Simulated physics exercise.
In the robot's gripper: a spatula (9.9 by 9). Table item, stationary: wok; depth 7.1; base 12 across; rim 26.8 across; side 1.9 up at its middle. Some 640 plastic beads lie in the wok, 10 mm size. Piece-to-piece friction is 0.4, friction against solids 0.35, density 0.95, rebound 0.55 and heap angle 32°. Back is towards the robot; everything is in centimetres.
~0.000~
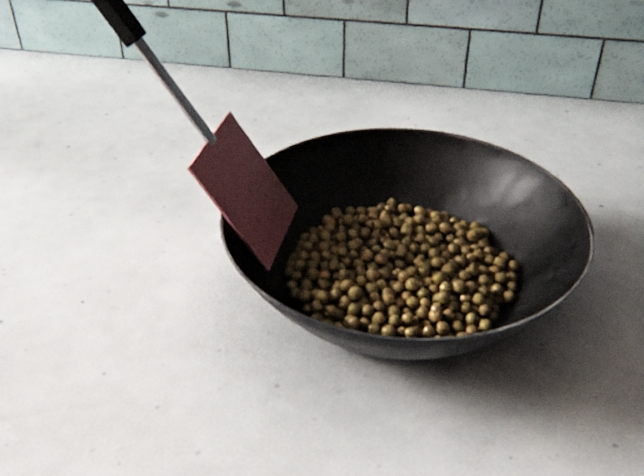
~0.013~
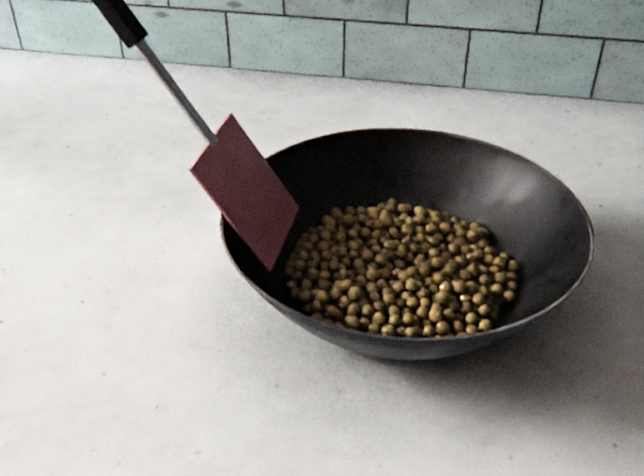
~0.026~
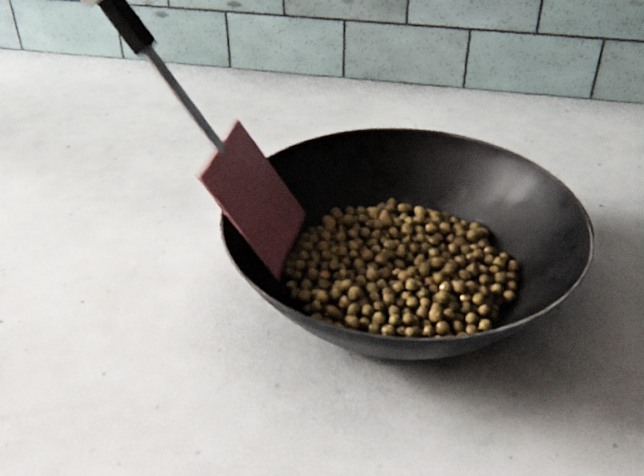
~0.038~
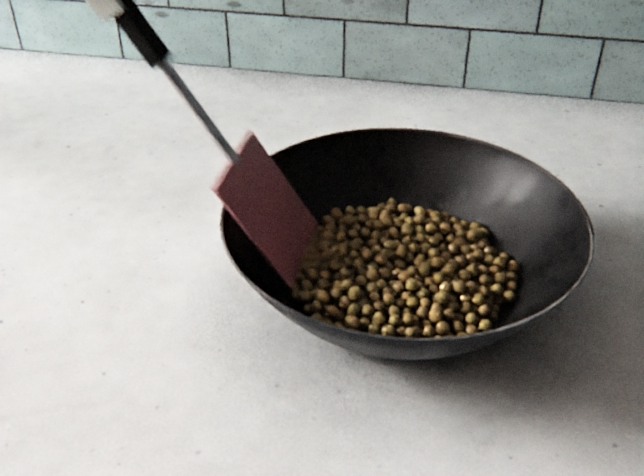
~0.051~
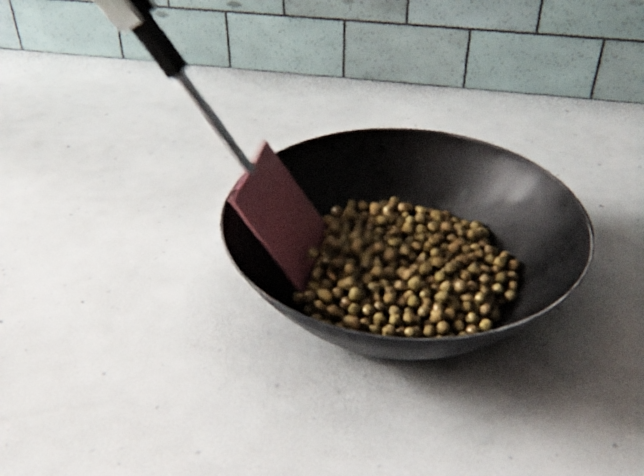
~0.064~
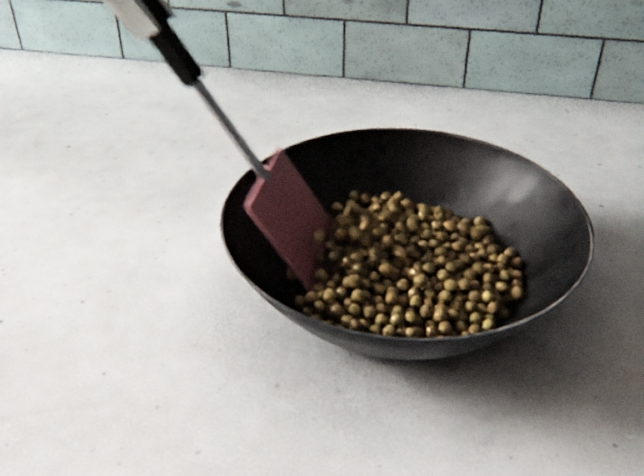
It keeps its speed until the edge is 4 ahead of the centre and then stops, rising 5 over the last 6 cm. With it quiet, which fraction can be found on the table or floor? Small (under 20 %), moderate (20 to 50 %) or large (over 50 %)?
Small.
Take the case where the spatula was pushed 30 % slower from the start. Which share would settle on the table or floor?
I'd expect near 0 per cent.
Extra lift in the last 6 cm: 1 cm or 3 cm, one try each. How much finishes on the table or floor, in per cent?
Near 0 and 0 percent respectively.
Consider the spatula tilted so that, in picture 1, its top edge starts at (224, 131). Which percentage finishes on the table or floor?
I'd estimate around 0 per cent.
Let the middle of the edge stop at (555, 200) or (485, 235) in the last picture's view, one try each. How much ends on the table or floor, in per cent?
Close to 35 and close to 10 per cent, respectively.
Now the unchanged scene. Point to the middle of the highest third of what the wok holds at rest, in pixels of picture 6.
It is centred around (494, 267).
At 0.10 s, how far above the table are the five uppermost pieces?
Height: Some 8 cm.
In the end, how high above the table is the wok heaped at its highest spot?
6.5 cm.
After 0.10 s, sloping 57°, highest piece 11 above the table; 641 in the wok.
After 0.13 s, sloping 57°, highest piece 14 above the table; 640 in the wok, 1 on the blade or in flight.
After 0.35 s, sloping 57°, highest piece 9 above the table; 616 in the wok, 7 on the table or floor, 18 on the blade or in flight.
After 1.40 s, sloping 57°, highest piece 6 above the table; 615 in the wok, 26 on the table or floor.
At rest, 615 in the wok, 26 on the table or floor. That is 4 % on the table or floor.
